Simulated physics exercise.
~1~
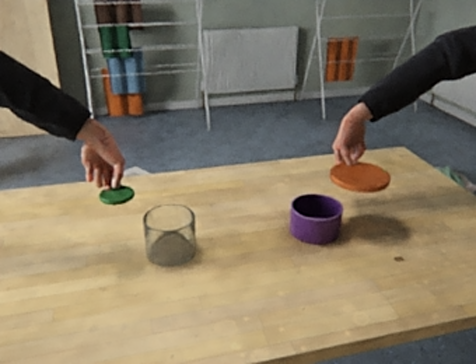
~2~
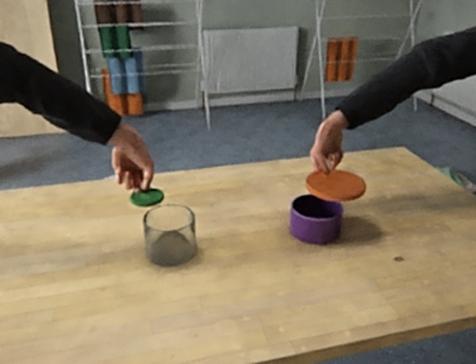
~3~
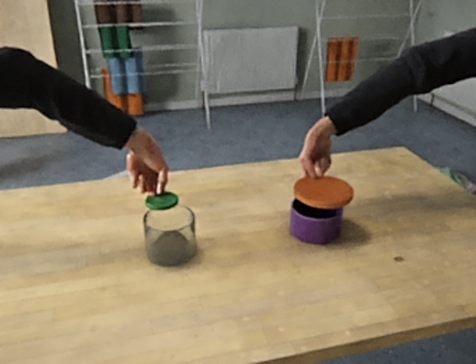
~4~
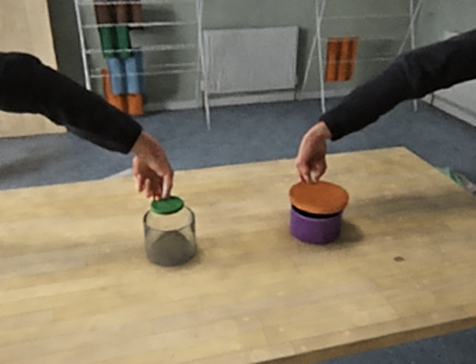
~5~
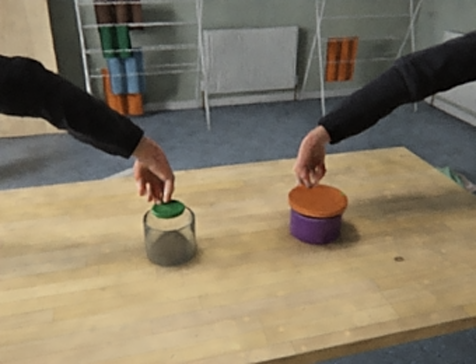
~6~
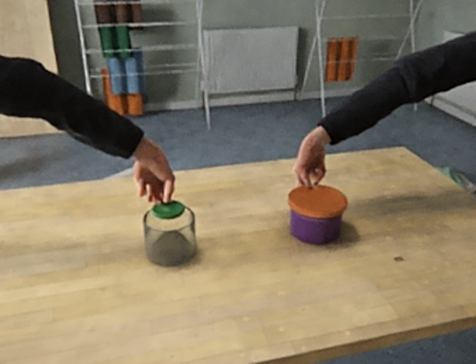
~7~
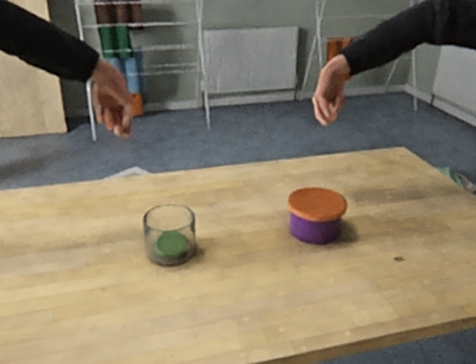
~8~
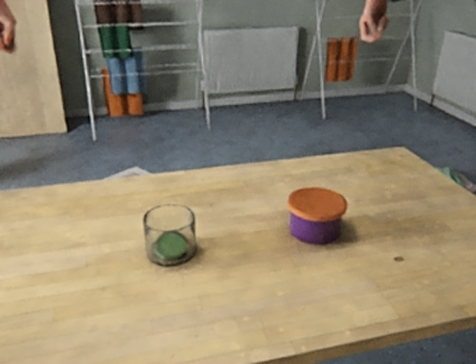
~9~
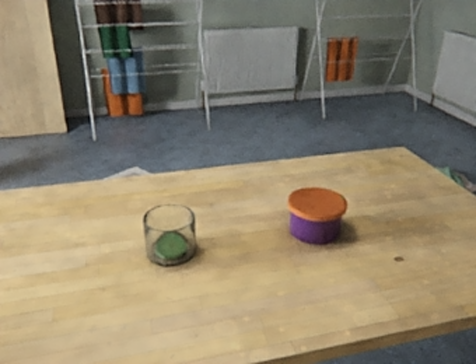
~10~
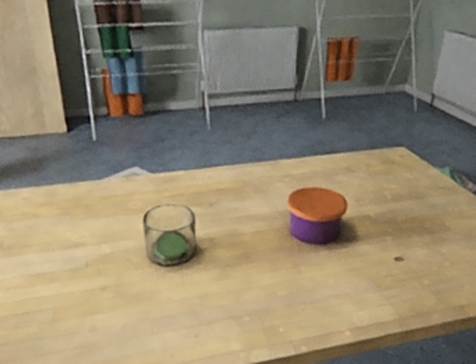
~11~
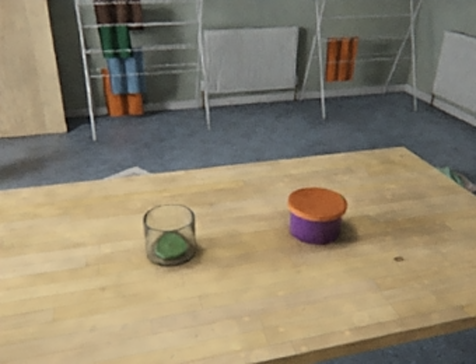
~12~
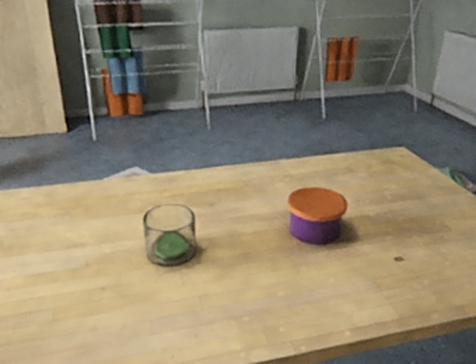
Two hands in dark sleeves hold round lids above two open pots on a pale wooden table, seen from slightly above in a room with white racks and a radiator behind. The left hand carries a small green disc towards a clear glass pot, while the right carries a wider orange disc towards a purple one. Both discs move inward and are lowered over the openings. The hands let go and draw back out of view. The green disc drops inside the glass, while the orange one stays on the rim, covering the purple pot.
